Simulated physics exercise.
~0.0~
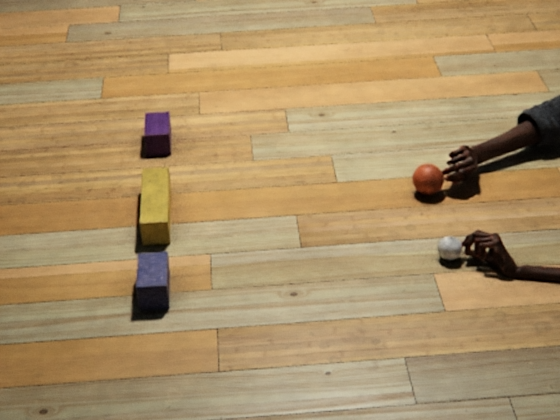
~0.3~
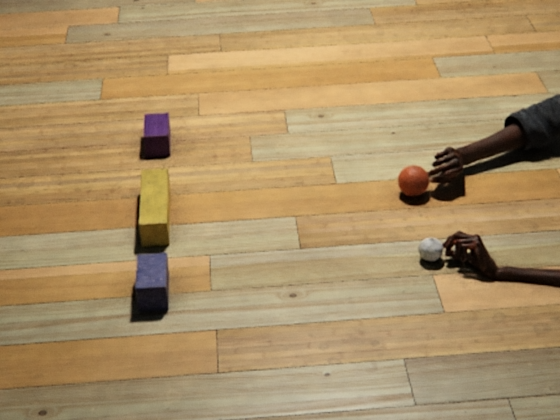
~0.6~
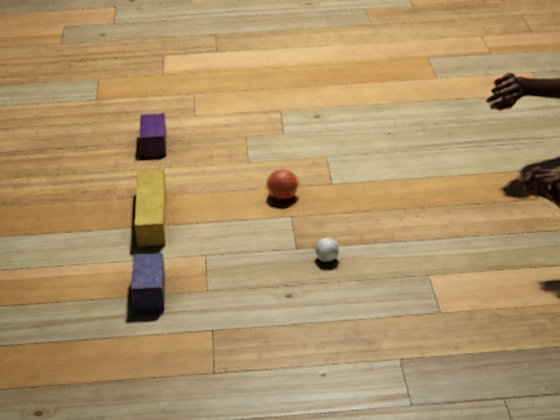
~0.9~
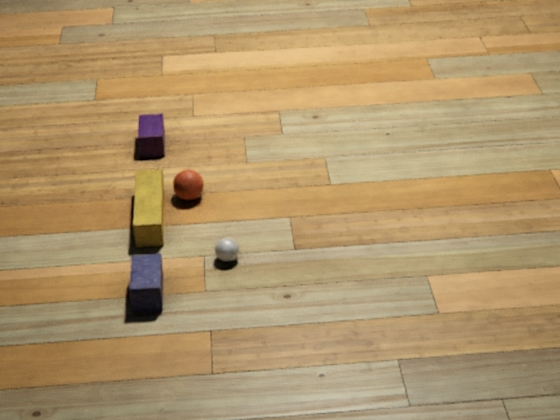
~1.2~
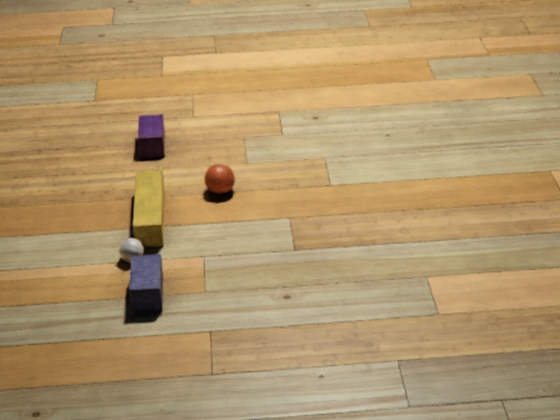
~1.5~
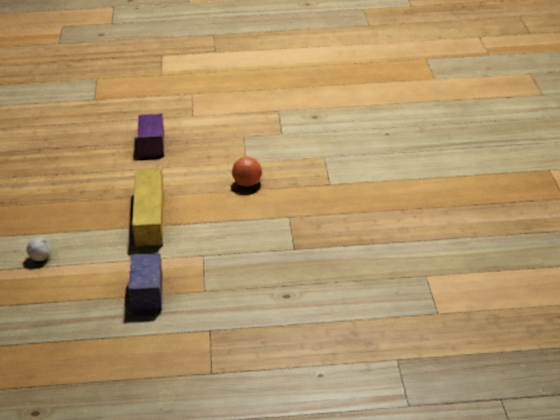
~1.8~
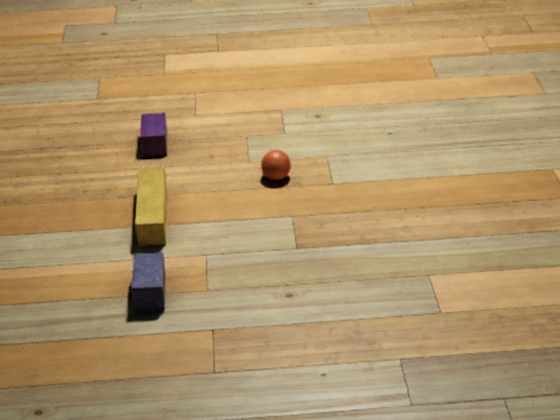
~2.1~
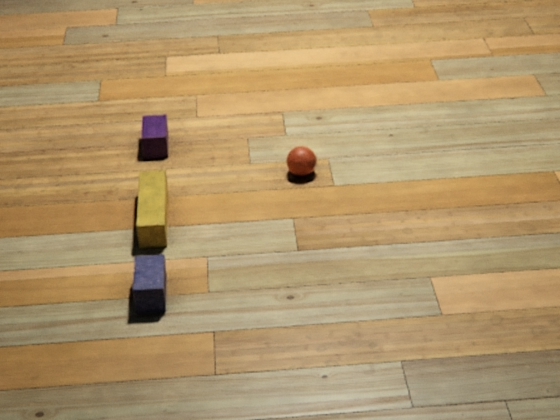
On a floor of mixed pale and orange-brown wooden planks, three blocks stand in a column at the left, purple, yellow and blue, while two hands at the right push an orange and a small whitish ball-like onion toward them. The hands let go and draw back as both roll left, the orange slightly ahead. The orange reaches the yellow block, hits it and bounces back to the right. Meanwhile the white onion rolls through the gap between the yellow and blue blocks and continues out of view at the left. The orange keeps rolling away rightward, and all three blocks remain standing in place.
